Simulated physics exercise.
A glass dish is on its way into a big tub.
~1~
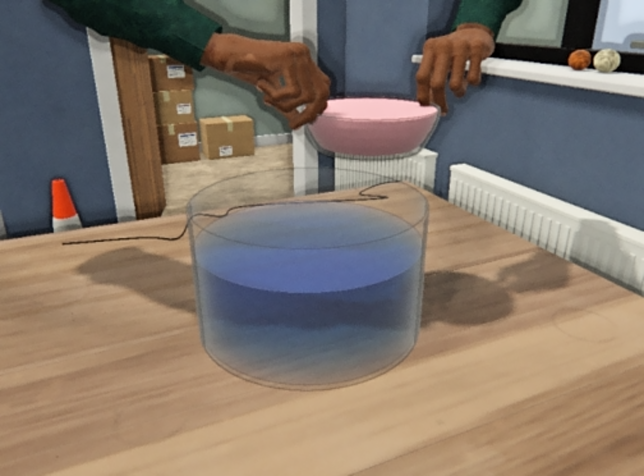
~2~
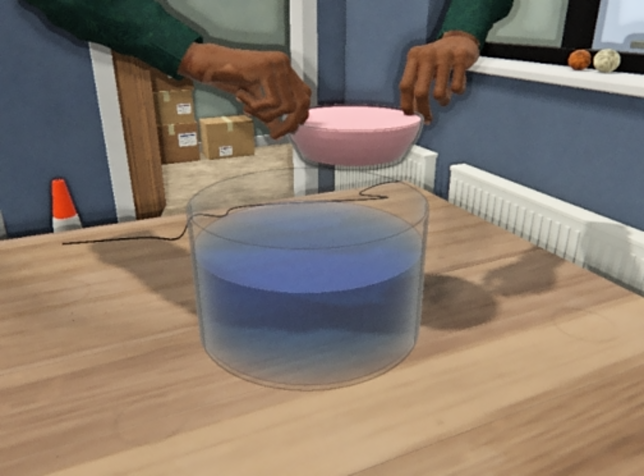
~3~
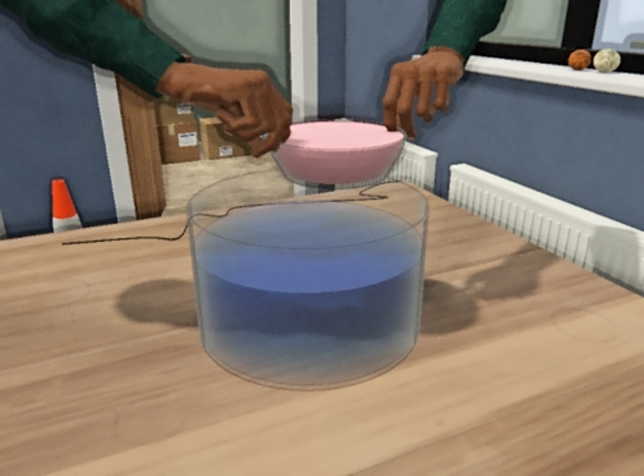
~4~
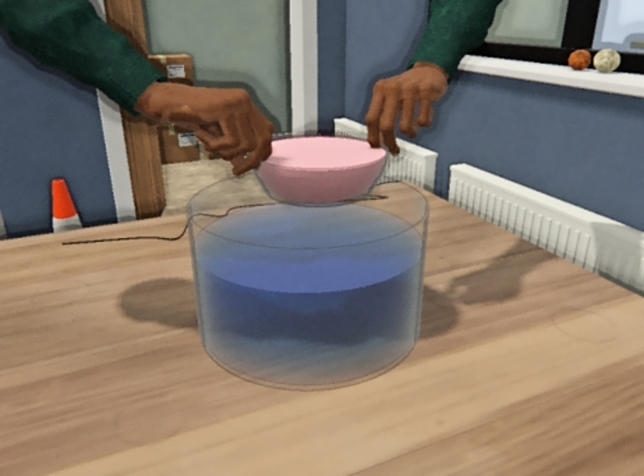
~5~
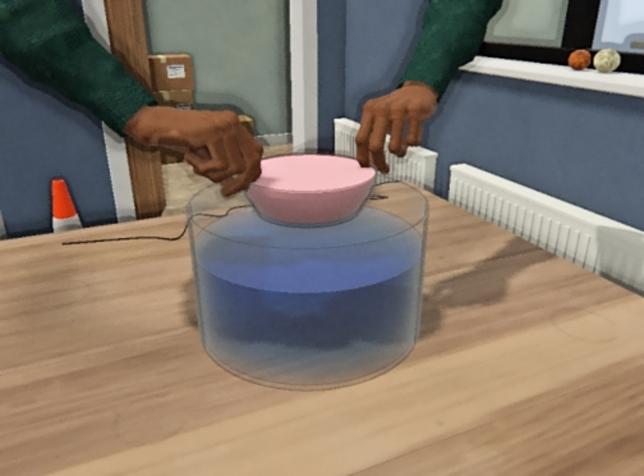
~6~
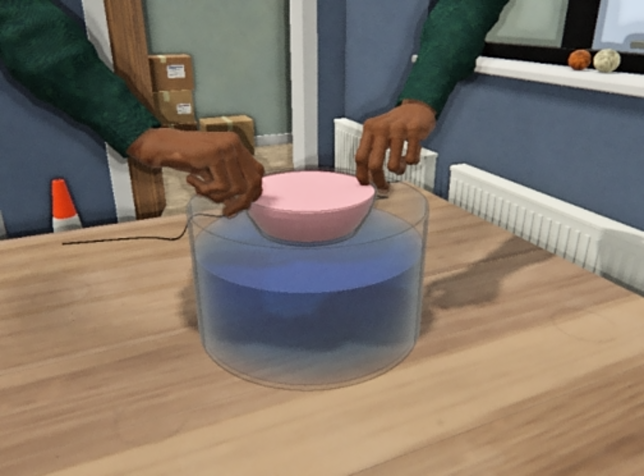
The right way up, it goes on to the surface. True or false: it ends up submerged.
True.
Shortly, the dish dips into the dyed water.
Then, dyed water pours in over its rim.
At the finish, the dish lies on the bottom.
